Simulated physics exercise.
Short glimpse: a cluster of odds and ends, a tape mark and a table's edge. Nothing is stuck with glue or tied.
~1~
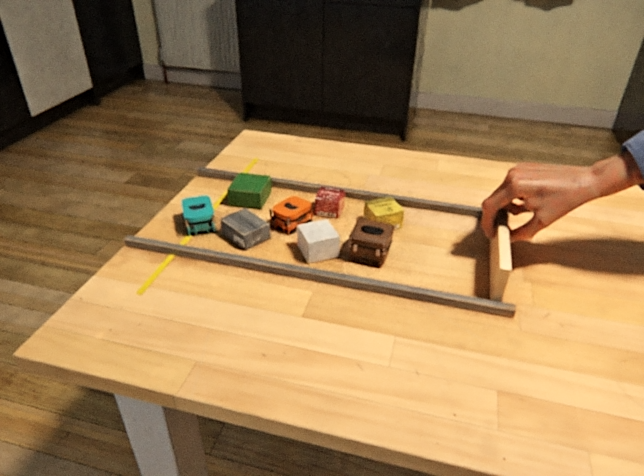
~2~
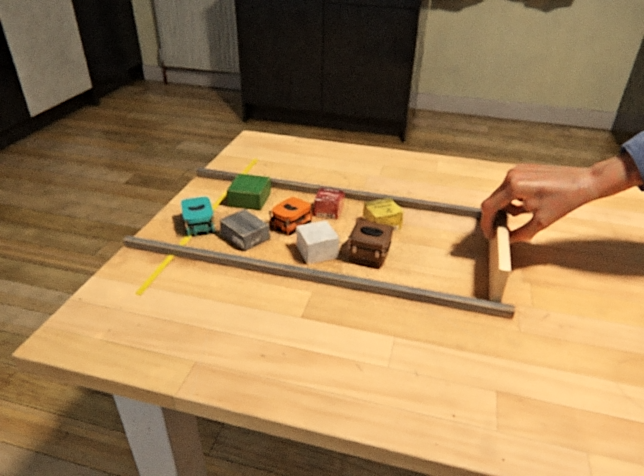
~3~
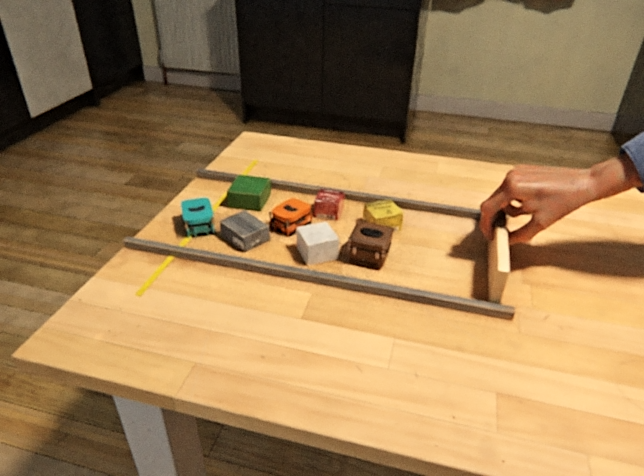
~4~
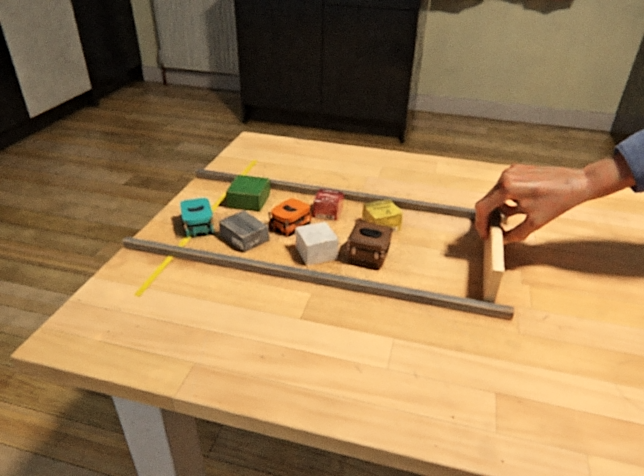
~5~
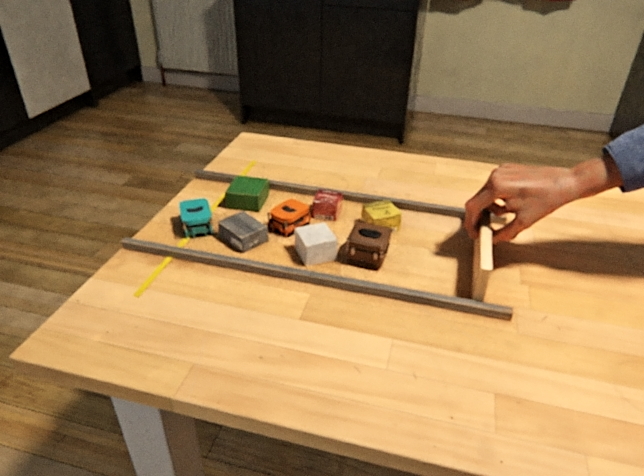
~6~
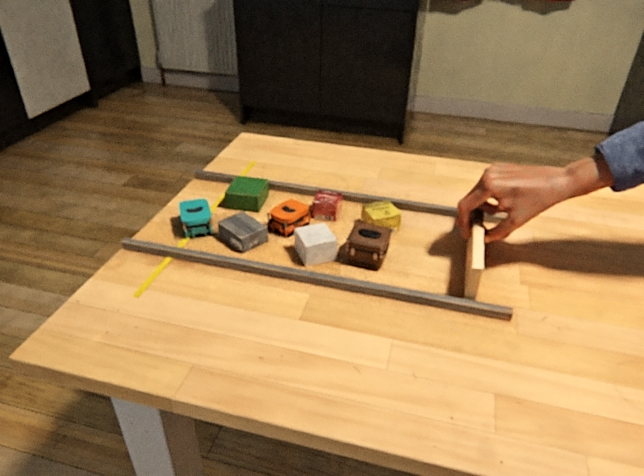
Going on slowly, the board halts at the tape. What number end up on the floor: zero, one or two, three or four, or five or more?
The push knocks three or four off.
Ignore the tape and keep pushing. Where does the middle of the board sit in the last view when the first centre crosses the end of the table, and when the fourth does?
(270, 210), later (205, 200).
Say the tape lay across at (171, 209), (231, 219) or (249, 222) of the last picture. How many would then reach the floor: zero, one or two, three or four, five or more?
Counting what would fall each time, I get at least five; one to two; either one or two.
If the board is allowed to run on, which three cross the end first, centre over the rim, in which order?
The order is the turquoise case, then the grey box, then the green block.
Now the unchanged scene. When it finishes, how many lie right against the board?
It's touching 3 at the end.
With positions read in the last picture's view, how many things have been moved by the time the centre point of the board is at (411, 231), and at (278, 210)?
I get 0 at the one place and 8 at the other.
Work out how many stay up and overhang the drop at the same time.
The total would be 2.
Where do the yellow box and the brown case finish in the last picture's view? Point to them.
Final positions - yellow box around (215, 181), brown case around (179, 215).
Soon after, none off yet; turquoise case at rest near (196, 219); green block at rest near (248, 194); grey box at rest near (243, 231).
After that, none off yet; turquoise case displaced about its own width near (164, 213); green block displaced about its own width near (225, 191); grey box displaced about its own width near (188, 226).
In the end, the number that fall off is three or four; gone, grey box, green block and turquoise case.
